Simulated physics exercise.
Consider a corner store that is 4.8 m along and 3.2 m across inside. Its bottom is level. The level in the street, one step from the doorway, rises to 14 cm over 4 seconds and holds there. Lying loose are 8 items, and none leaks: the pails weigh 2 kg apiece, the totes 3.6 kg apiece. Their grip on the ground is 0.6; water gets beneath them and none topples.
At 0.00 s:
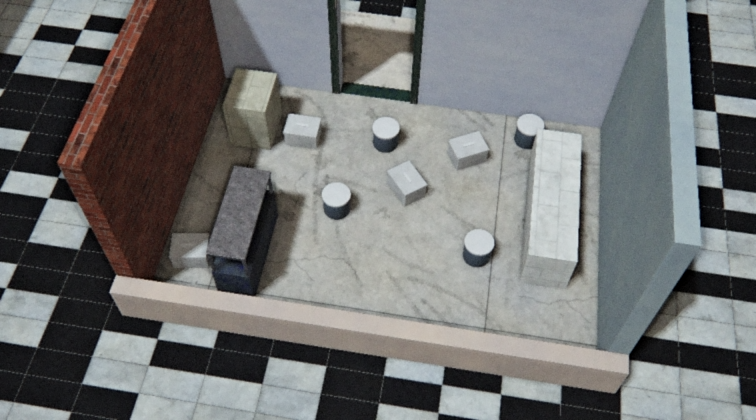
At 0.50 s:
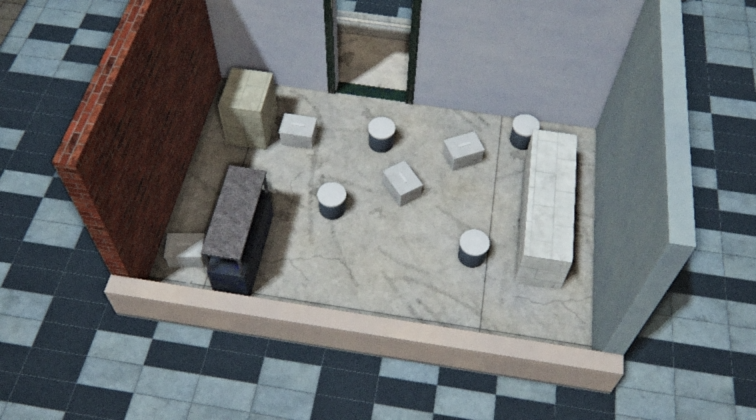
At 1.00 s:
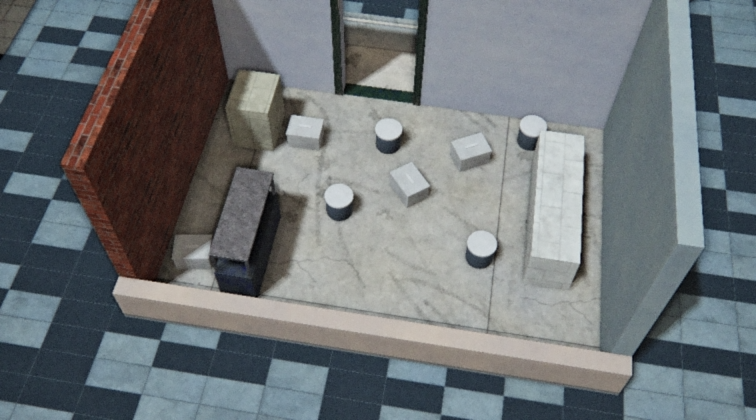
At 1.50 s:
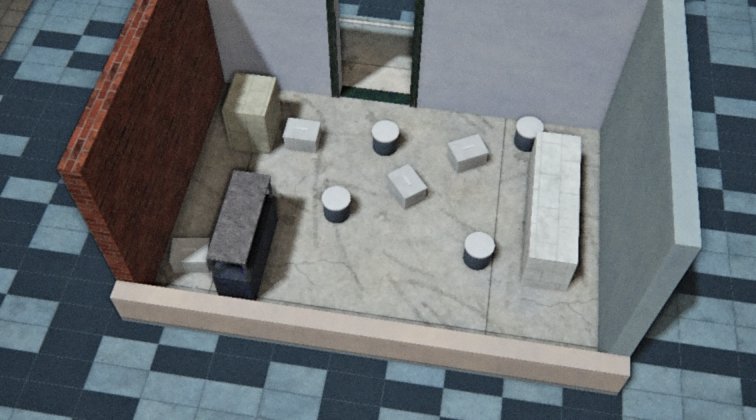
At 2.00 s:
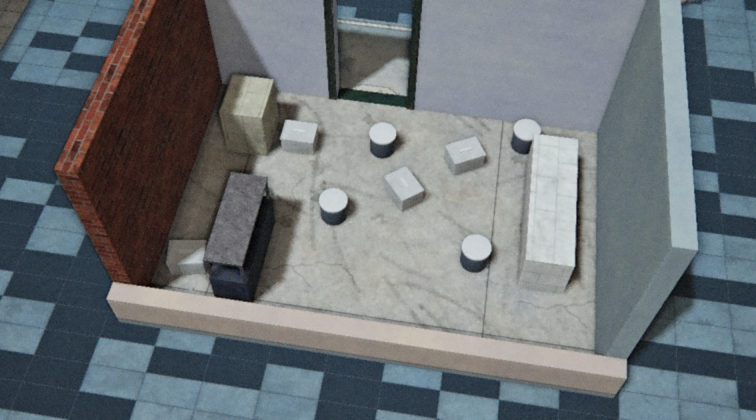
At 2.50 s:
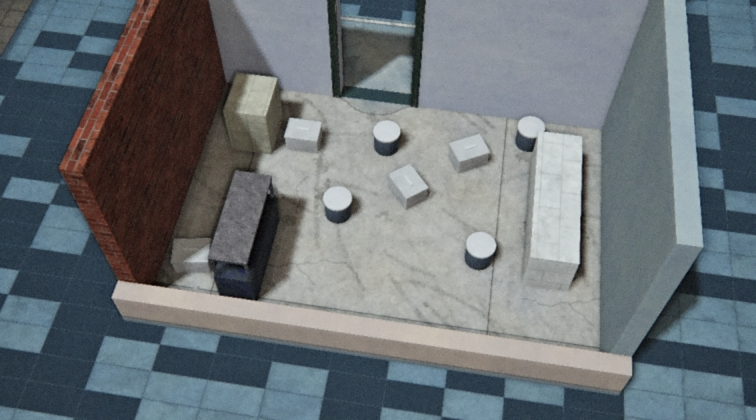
In a small open-topped room, the scattered blocks and round containers all stay in place.
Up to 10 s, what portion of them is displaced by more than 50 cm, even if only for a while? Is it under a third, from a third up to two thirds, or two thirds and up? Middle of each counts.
I would say from a third up to two thirds.
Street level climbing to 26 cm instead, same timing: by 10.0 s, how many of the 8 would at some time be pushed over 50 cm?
It would come to 5 of them.
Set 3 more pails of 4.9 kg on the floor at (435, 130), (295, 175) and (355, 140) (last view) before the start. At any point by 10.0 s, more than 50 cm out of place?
Order as asked - falls below the limit, falls below the limit, exceeds the limit.
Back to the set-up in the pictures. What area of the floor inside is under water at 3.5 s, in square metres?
Roughly 1.0 m2.
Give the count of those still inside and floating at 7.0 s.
The number is 2.
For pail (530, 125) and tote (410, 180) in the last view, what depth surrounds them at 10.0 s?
Close to 1 and 5 centimetres.
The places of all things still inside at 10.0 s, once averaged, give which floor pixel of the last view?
The centre is close to (419, 247).
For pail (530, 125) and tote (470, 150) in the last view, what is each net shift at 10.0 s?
Net displacement, in order: 0 cm; 0 cm.
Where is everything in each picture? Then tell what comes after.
In the first frame, a pail at (336, 194) rests on the ground; a tote at (407, 178), on the bottom; 0.0 m2 under water; 0 of 8 have shifted.
In the second frame, a pail at (332, 194) rests on the ground; a tote at (403, 178) rests on the ground; water covers 0.0 m2; 0 of 8 have shifted.
In the third frame, a pail at (339, 195), on the bottom; a tote at (410, 179), on the bottom; 0.0 m2 under water; 0 of 8 have shifted.
In the fourth frame, a pail at (336, 198) rests on the ground; a tote at (407, 181) rests on the ground; 0.0 m2 under water; 0 of 8 have shifted.
In the fifth frame, a pail at (333, 200), on the bottom; a tote at (404, 183), on the bottom; 0.0 m2 under water; 0 of 8 have shifted.
In the sixth frame, a pail at (338, 198), on the bottom; a tote at (408, 181), on the bottom; water covers 0.1 m2; 0 of 8 have shifted.
After 3.5 s 0 of 8 are over 50 cm from their spots; 0 afloat.
After 4.5 s 0 of 8 are over 50 cm from their spots; 1 afloat.
After 7.0 s 4 of 8 are over 50 cm from their spots; 2 afloat.
After 10.0 s 5 of 8 are over 50 cm from their spots, and 5 have been at some point; 6 afloat.
